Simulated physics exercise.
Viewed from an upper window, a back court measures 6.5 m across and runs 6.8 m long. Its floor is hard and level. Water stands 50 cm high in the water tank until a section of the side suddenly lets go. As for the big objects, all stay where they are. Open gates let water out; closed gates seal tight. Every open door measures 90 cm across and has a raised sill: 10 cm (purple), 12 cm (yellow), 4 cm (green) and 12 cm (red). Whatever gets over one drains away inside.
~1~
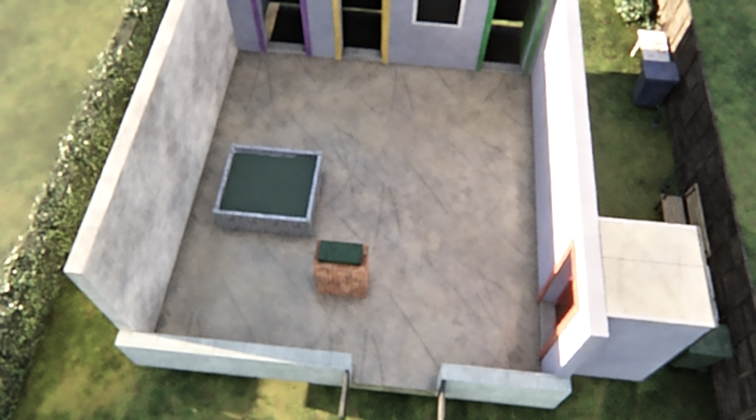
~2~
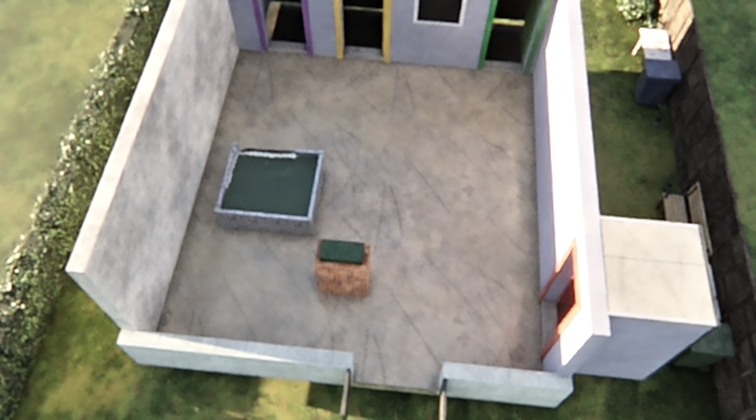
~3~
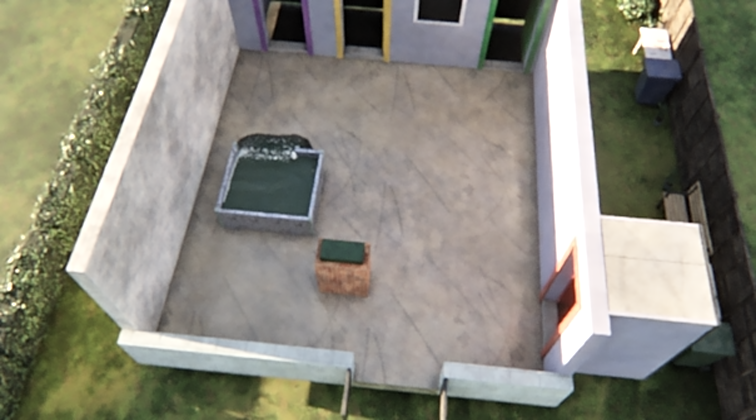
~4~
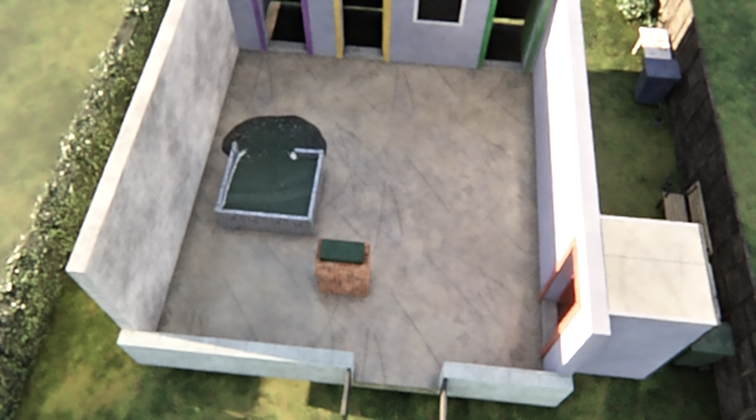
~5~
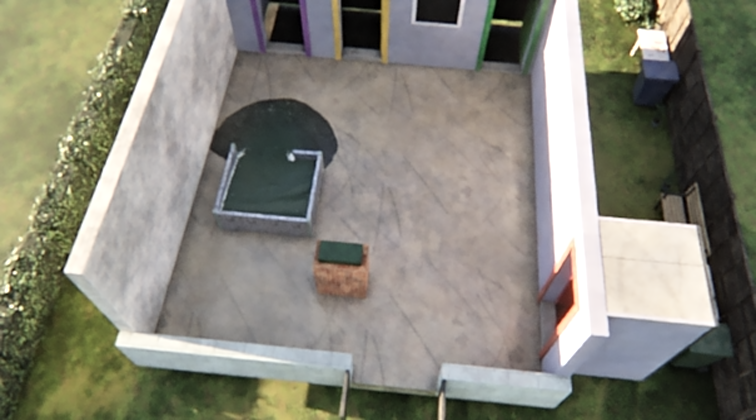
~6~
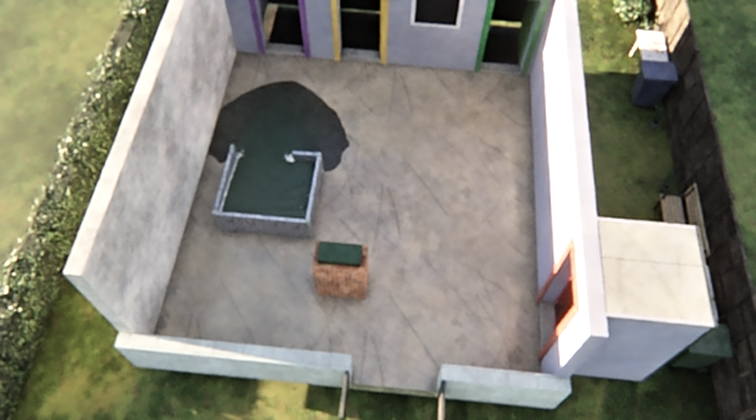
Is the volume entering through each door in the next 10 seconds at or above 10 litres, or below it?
Purple door: At or above, yellow door: Below, green door: At or above, red door: Below.
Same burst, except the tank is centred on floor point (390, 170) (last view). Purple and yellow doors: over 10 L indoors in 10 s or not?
Result - purple door does not exceed it, yellow door exceeds it.
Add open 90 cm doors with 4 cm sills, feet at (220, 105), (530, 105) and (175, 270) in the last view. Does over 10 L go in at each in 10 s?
The first one exceeds it, the second one exceeds it, and the third one doesn't reach it.
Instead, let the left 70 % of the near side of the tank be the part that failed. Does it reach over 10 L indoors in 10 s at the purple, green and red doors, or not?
Then purple would come out on the low side, green on the low side and red on the low side.
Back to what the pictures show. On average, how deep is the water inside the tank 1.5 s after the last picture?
Some 20 cm on average.
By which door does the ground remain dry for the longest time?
The final one is the red door.
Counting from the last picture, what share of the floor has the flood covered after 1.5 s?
Around 20 per cent.
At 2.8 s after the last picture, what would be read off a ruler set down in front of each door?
Purple 16 cm, yellow 10 cm, green 2 cm, red 0 cm.
Then, 0.7 s after the last picture water covers 20 % of the floor and is deepest (24 cm) near (261, 160); purple door 17 cm at the sill, 8 L in, yellow door not reached, green door not reached, red door not reached.
Then, 1.5 s after the last picture water covers 20 % of the floor and is deepest (30 cm) near (244, 58); purple door 24 cm at the sill, 51 L in, yellow door 13 cm at the sill, 0 L in, green door not reached, red door not reached.
Then, 2.8 s after the last picture water covers 25 % of the floor and is deepest (16 cm) near (244, 89); purple door 16 cm at the sill, 100 L in, yellow door 10 cm at the sill, 1 L in, green door 2 cm at the sill, 0 L in, red door not reached.
Then, 5.3 s after the last picture water covers 45 % of the floor and is deepest (10 cm) near (515, 118); purple door 8 cm at the sill, 112 L in, yellow door 6 cm at the sill, 2 L in, green door 5 cm at the sill, 1 L in, red door not reached.
Then, 9.3 s after the last picture water covers 65 % of the floor and is deepest (6 cm) near (472, 83); purple door 4 cm at the sill, 112 L in, yellow door 4 cm at the sill, 2 L in, green door 6 cm at the sill, 18 L in, red door 2 cm at the sill, 0 L in.
